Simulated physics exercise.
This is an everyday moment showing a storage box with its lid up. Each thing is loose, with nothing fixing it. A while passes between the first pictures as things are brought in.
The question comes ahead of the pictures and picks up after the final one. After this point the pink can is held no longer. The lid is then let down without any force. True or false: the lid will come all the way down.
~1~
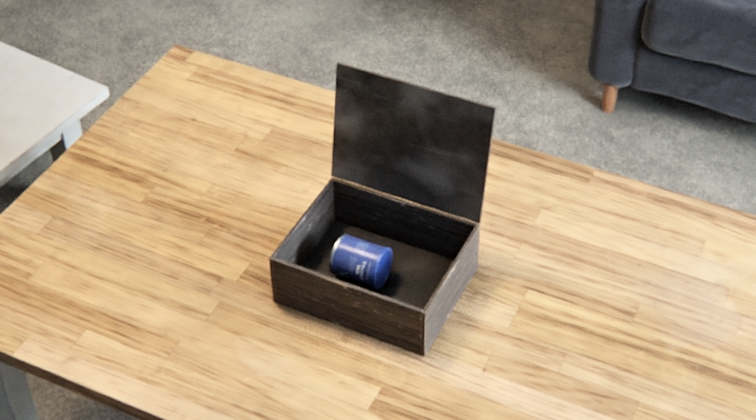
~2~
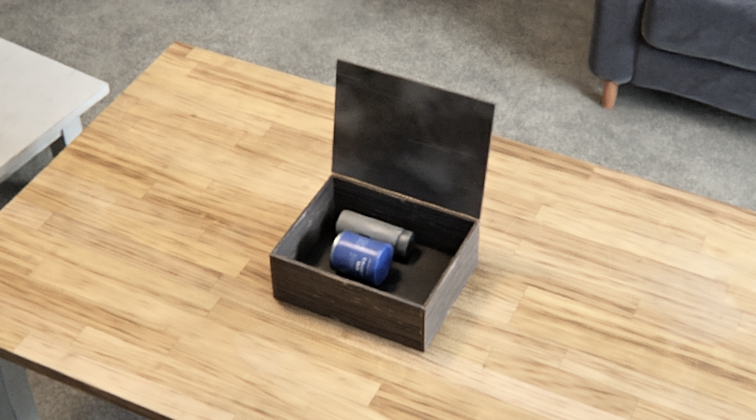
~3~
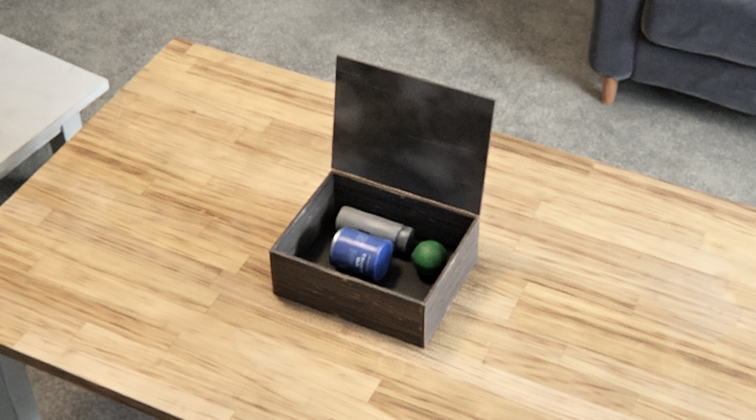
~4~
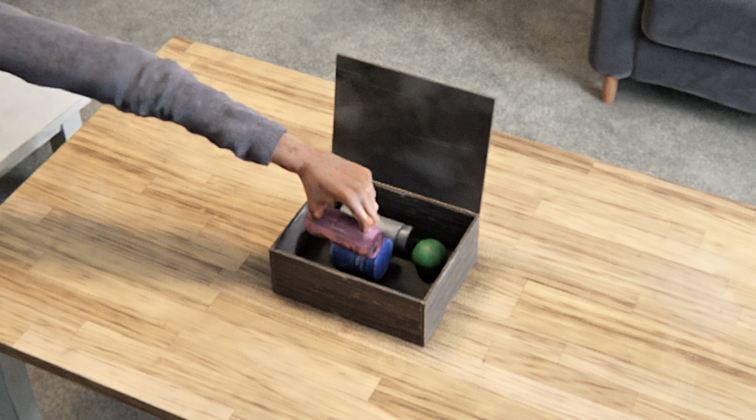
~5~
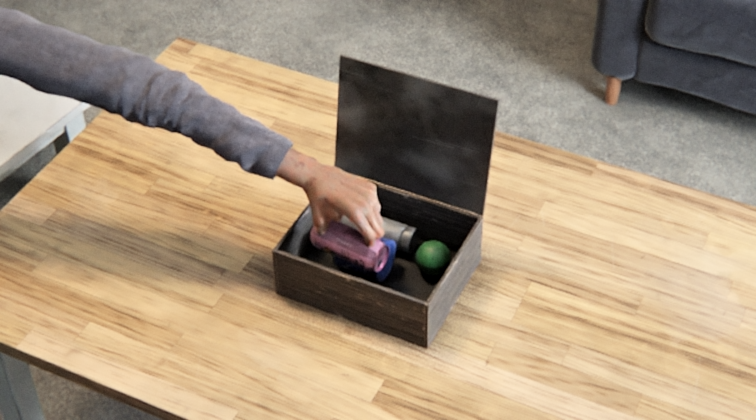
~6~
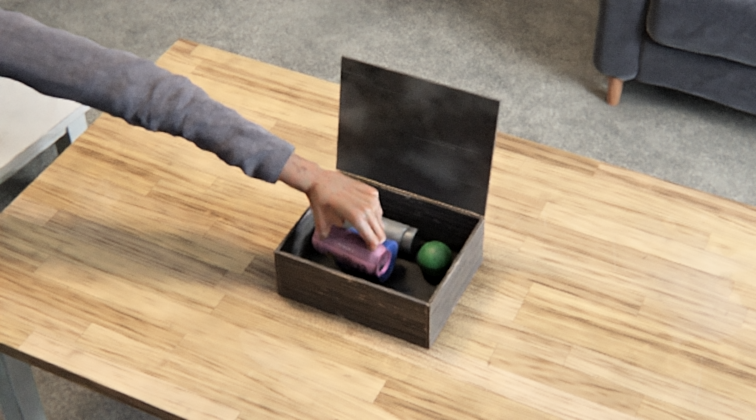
True.
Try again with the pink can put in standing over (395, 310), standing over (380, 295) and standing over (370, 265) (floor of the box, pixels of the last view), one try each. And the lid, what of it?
Results in order: Lid up, lid down, lid up.
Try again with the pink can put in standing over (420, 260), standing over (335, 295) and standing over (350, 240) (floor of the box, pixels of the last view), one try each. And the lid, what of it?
Try 1: Lid shut; try 2: Lid not shut; try 3: Lid shut.
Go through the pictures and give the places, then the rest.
In the first frame, the last thing is not in view yet; blue tin (361, 262).
In the second frame, the last thing is not in view yet; grey shaker (376, 234).
In the third frame, the last thing is not in view yet; green ball (430, 258).
The fourth frame shows coming down; pink can (344, 230).
The fifth frame shows coming down; pink can (349, 244).
The sixth frame shows put in, still held; pink can (351, 249); green ball (435, 259).
Then, 0.40 s on from there, pink can shifted about its own width near (351, 278).
Then, 1.30 s on from there, lid 76° above the rim; pink can shifted about its own width near (353, 275); blue tin shifted a little.
Then, 1.70 s on from there, lid 48° above the rim; pink can shifted about its own width near (353, 275); blue tin shifted a little.
Then, 2.10 s on from there, lid 12° above the rim; pink can shifted about its own width near (353, 275); blue tin shifted a little.
In the end, lid shut; moved from the start, pink can; the other 3 unmoved. At the end, from the last picture's camera, pink can near (353, 275).
